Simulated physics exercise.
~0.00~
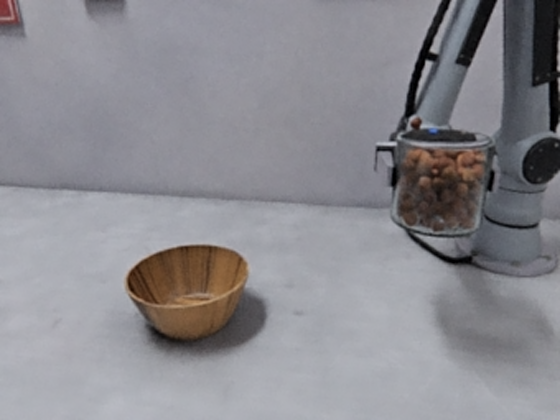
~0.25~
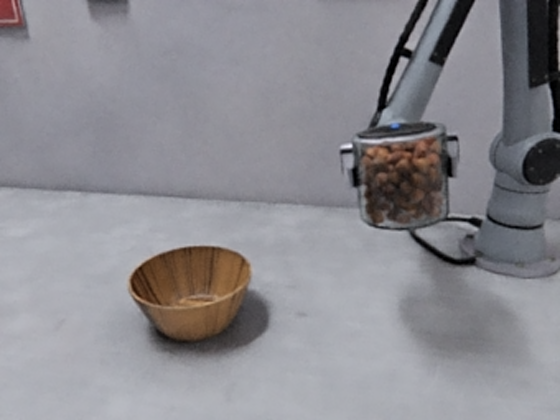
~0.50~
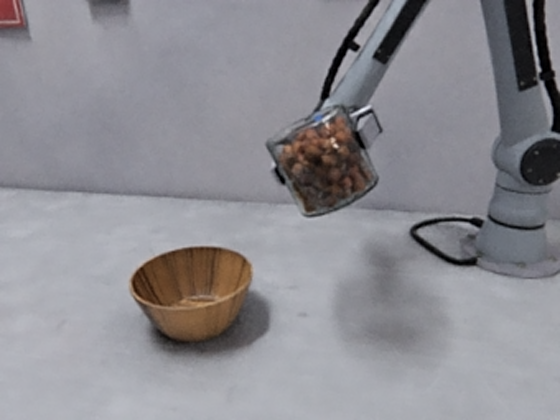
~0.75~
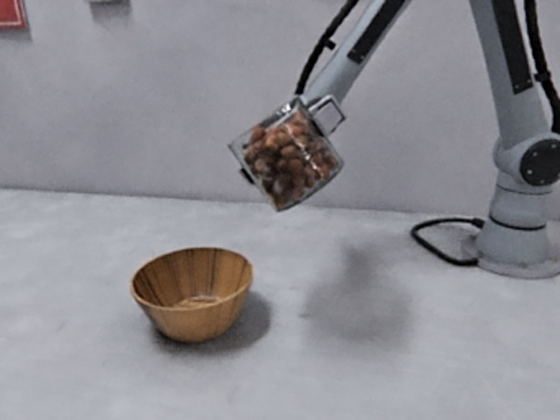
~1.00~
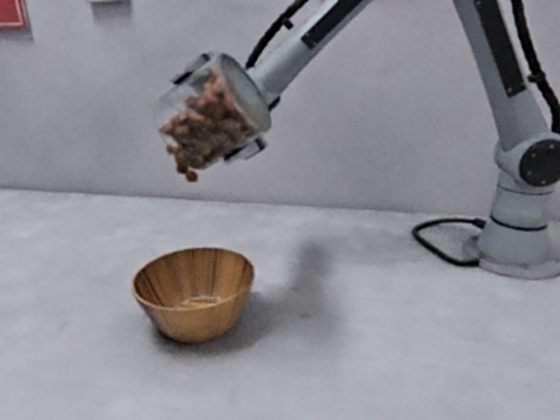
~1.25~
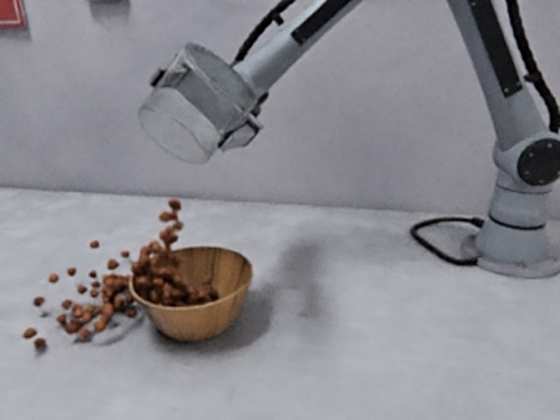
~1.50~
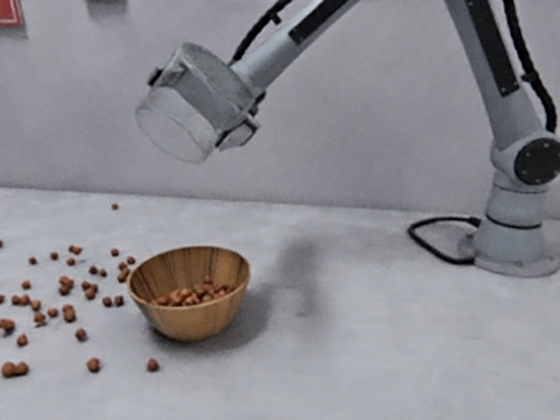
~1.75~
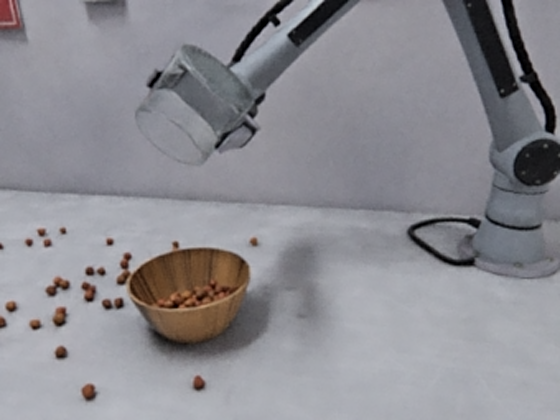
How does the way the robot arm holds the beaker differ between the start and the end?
At the start the arm holds the beaker upright, and by the end it holds it upside down, tipped over at a slant.
